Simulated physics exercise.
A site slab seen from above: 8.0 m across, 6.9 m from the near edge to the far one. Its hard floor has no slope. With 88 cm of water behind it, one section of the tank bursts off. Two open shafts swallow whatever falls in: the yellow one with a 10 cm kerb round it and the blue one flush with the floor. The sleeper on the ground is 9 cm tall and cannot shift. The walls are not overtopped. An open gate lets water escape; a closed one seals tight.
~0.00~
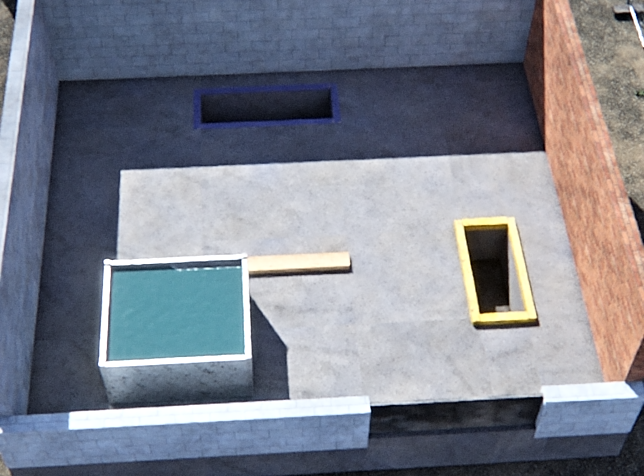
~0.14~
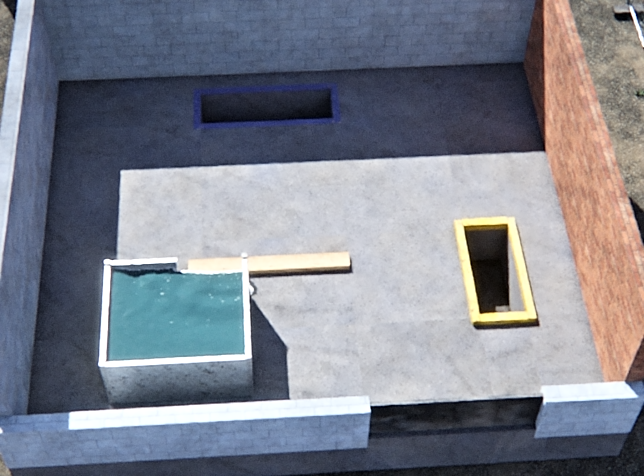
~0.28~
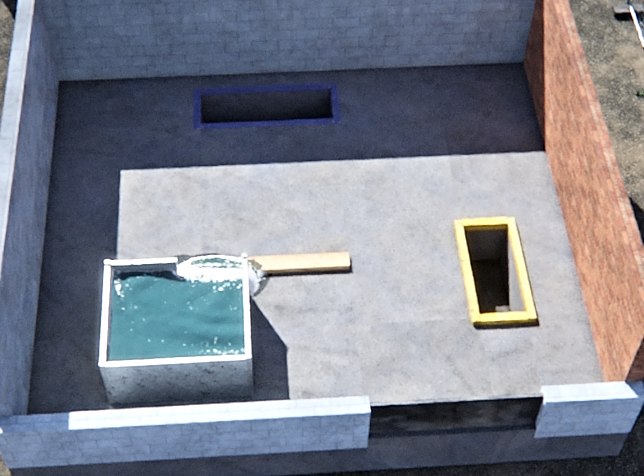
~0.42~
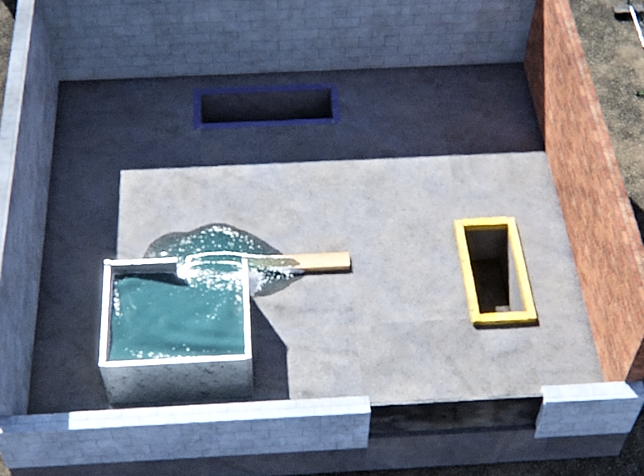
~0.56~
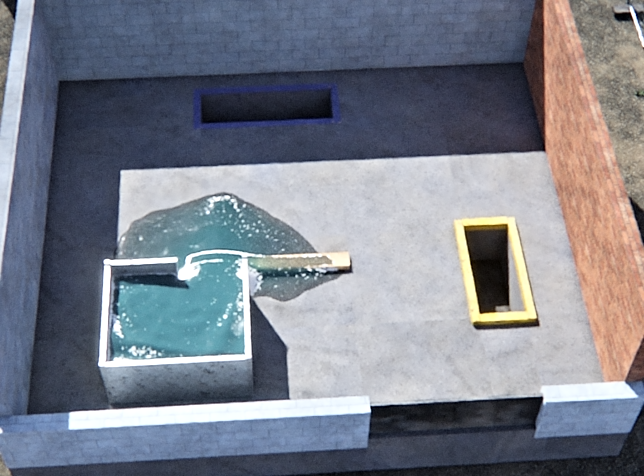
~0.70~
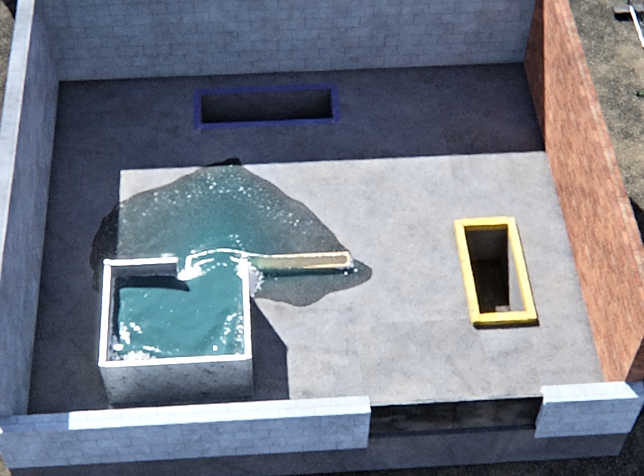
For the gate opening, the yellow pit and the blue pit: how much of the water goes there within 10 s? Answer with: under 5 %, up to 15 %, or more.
Shares: The gate opening takes not even 5 %; the yellow pit takes less than 5 %; the blue pit takes over 15 %.
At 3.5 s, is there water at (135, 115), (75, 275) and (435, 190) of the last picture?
In turn: Under water, under water, flooded.
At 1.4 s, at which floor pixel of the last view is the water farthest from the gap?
Near (177, 78).
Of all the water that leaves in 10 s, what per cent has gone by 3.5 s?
About 50 per cent.
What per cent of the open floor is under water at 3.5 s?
About 70 per cent.
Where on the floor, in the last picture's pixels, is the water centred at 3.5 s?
At about (221, 226).
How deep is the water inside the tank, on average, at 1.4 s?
Roughly 53 cm on average.
After 1.4 s water covers 35 % of the floor and is deepest (46 cm) near (224, 280); gone so far, the gate opening 0 %, the yellow pit 0 %, the blue pit 2 %.
After 2.2 s water covers 55 % of the floor and is deepest (35 cm) near (224, 280); gone so far, the gate opening 0 %, the yellow pit 0 %, the blue pit 10 %.
After 3.5 s water covers 70 % of the floor and is deepest (26 cm) near (224, 280); gone so far, the gate opening 0 %, the yellow pit 0 %, the blue pit 17 %.
After 6.0 s water covers 70 % of the floor and is deepest (16 cm) near (212, 281); gone so far, the gate opening 0 %, the yellow pit 0 %, the blue pit 27 %.
After 10.0 s water covers 95 % of the floor and is deepest (10 cm) near (212, 281); gone so far, the gate opening 0 %, the yellow pit 0 %, the blue pit 35 %.
